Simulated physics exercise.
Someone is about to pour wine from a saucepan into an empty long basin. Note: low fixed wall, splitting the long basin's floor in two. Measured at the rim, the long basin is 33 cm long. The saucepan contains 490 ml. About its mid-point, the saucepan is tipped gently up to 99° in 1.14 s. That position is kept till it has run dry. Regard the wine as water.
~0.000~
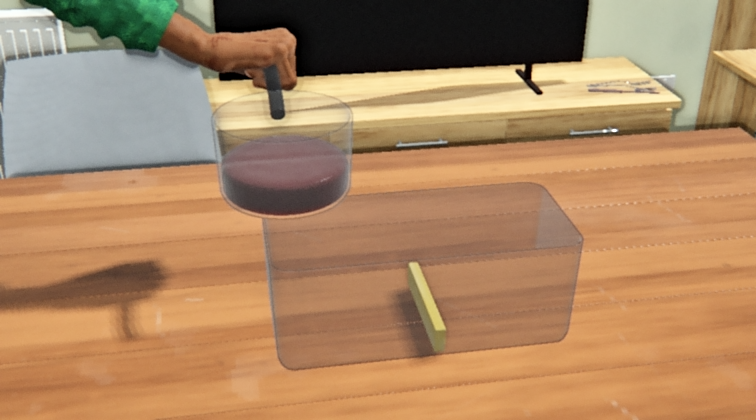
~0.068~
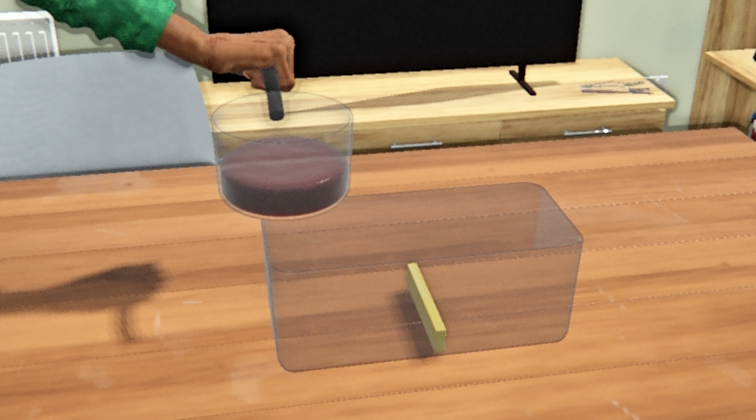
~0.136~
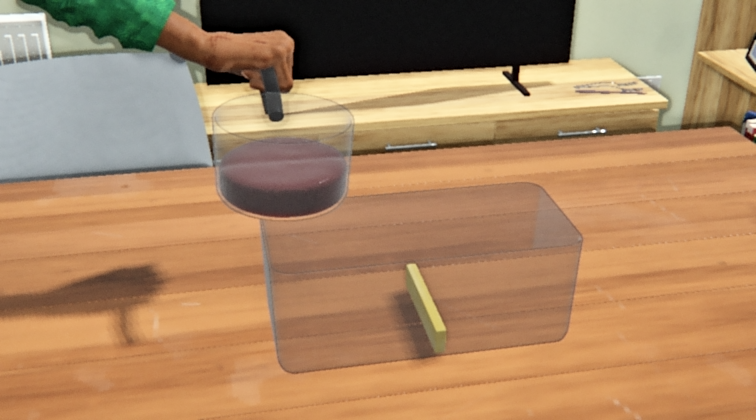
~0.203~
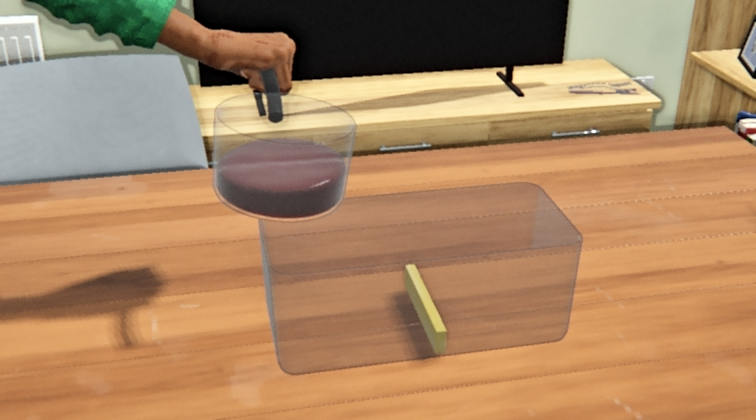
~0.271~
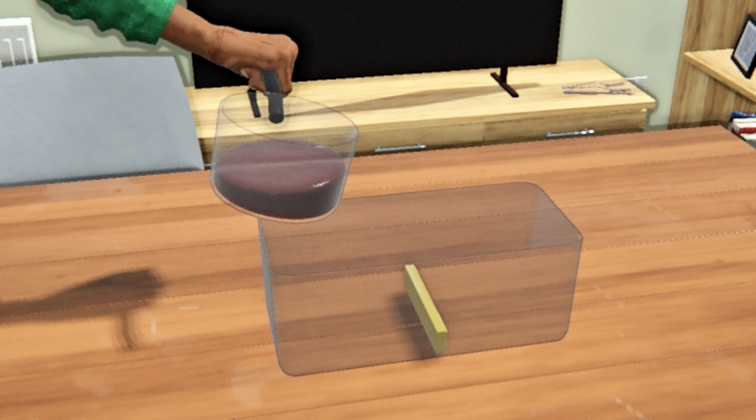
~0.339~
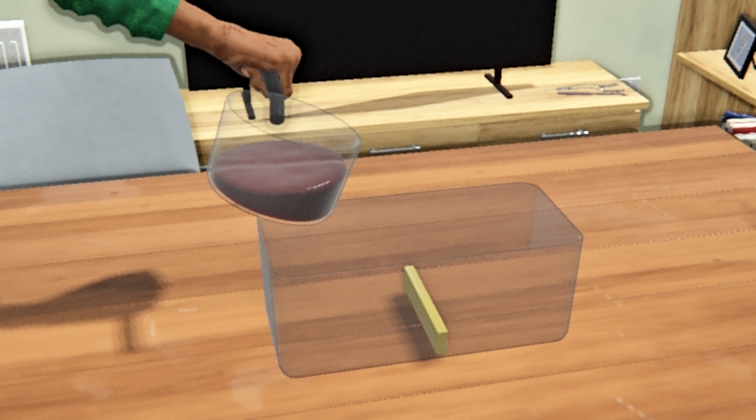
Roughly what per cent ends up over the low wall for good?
About 6 in every hundred.
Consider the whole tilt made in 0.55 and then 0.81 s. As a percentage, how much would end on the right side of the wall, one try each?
Try 1: Approx. 10 %; try 2: Approx. 10 %.
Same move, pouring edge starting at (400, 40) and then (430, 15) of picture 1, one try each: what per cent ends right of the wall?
The first try gives around 90 percent, the second around 90 percent.
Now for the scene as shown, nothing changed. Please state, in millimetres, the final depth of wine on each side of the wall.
Around 18 mm deep on the left, around 2 mm deep on the right.
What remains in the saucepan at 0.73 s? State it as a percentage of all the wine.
78 %.
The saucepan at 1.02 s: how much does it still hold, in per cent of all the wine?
26 %.
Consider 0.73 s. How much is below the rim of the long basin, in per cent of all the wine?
Roughly 5 percent of it.
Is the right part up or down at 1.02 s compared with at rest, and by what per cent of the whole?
It rises by about 5.
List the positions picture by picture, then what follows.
It leans 0°; its right rim is at (351, 113); the wine meets the walls at (220, 163) and (346, 154); the long basin's rim runs from (266, 237) to (562, 213); the wall's top is at (426, 295), in the first picture.
It leans 1°; its right rim is at (351, 114); the wine meets the walls at (219, 164) and (346, 155), in the second picture.
It leans 3°; its right rim is at (352, 118); the wine meets the walls at (218, 165) and (345, 155), in the third picture.
It leans 8°; its right rim is at (353, 123); the wine meets the walls at (216, 165) and (344, 156), in the fourth picture.
It leans 13°; its right rim is at (356, 129); the wine meets the walls at (214, 166) and (344, 157), in the fifth picture.
It leans 20°; its right rim is at (358, 138); the wine meets the walls at (211, 166) and (345, 158), in the sixth picture.
Then, 0.73 s in, the tilt is 71° and 77 per cent is still to pour, 5 is left of the wall and 0 right of it.
Then, 1.02 s in, the tilt is 96° and 26 per cent is still to pour, 63 is left of the wall and 2 right of it.
Then, 1.32 s in, the tilt is 99° and 4 per cent is still to pour, 89 is left of the wall and 5 right of it.
Then, 1.64 s in, the tilt is 99° and 0 per cent is still to pour, 93 is left of the wall and 6 right of it.
Finally, 93 per cent lies left of the wall, 6 right of it and 0 outside.
